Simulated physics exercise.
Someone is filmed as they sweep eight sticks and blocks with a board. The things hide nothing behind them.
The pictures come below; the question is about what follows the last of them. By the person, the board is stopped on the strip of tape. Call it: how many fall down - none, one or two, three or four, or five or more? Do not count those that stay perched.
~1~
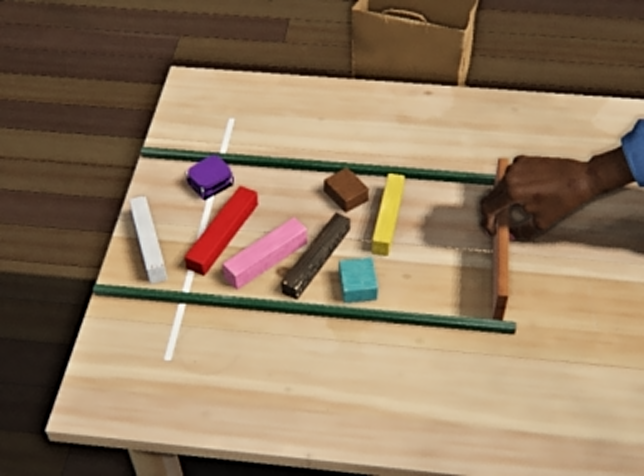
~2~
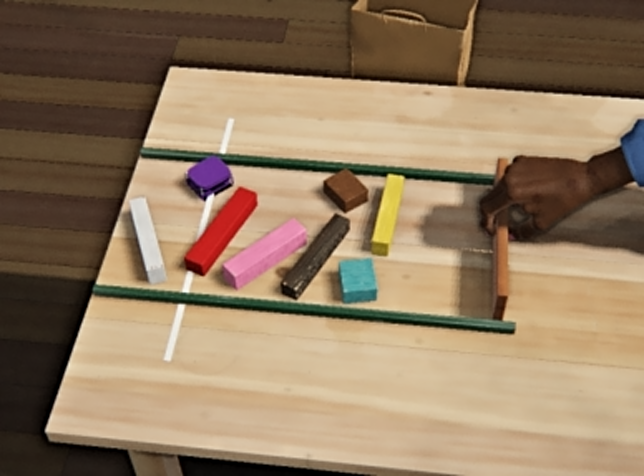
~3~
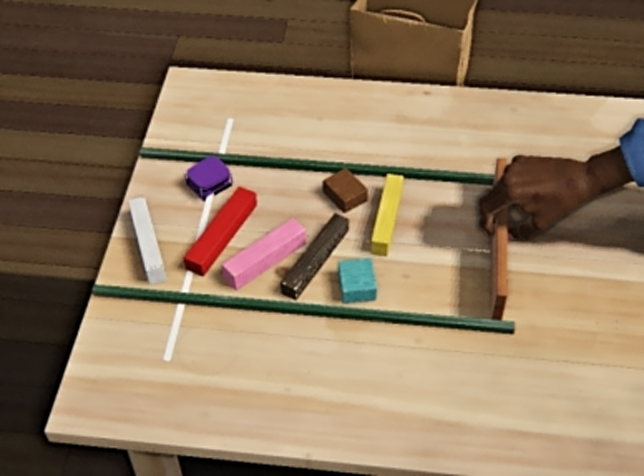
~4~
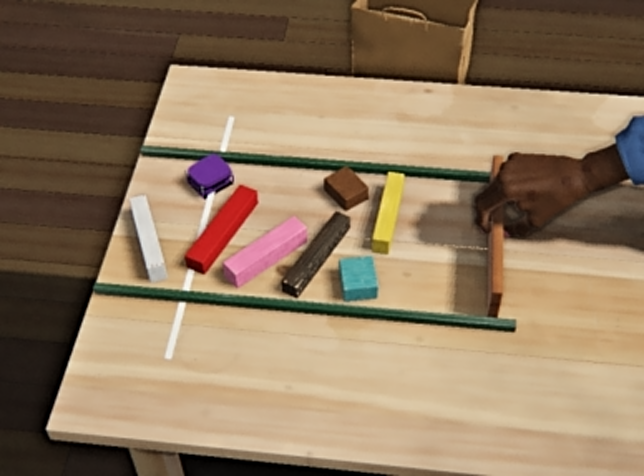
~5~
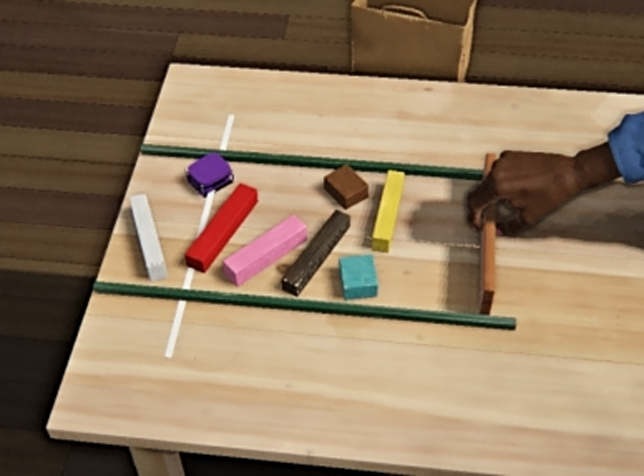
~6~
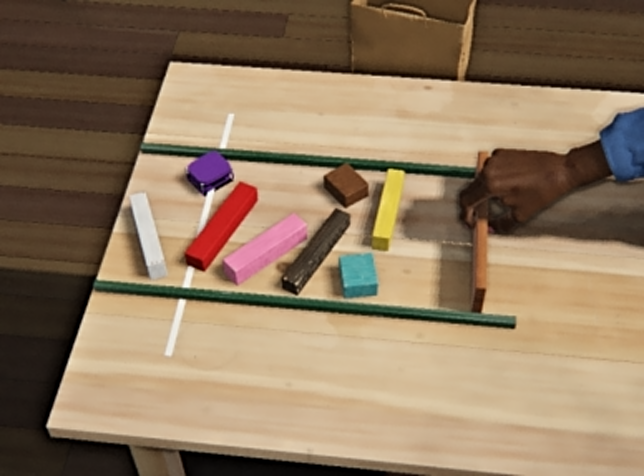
Call: One or two fall down.
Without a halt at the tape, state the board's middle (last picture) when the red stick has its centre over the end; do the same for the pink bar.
About (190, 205), and about (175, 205) for the other.
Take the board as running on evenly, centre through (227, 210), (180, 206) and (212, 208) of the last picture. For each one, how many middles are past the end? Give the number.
Per position: 0 / 3 / 1.
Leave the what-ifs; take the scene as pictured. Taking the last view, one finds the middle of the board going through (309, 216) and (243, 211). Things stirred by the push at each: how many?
5 at one spot and 8 at the other.
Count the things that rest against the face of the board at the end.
The number is 2.
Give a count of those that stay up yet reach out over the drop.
That'd be 1.
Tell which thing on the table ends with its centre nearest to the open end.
Going by centres, it is the red stick.
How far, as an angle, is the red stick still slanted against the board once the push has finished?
Roughly 15 degrees.
Soon after, none off yet; white bar at rest near (148, 235); purple case at rest near (210, 174); red stick at rest near (223, 225).
Then, none off yet; white bar at rest near (148, 235); purple case at rest near (210, 174); red stick moved a little near (208, 222).
At rest, the number that fall off is one or two; fallen, white bar.
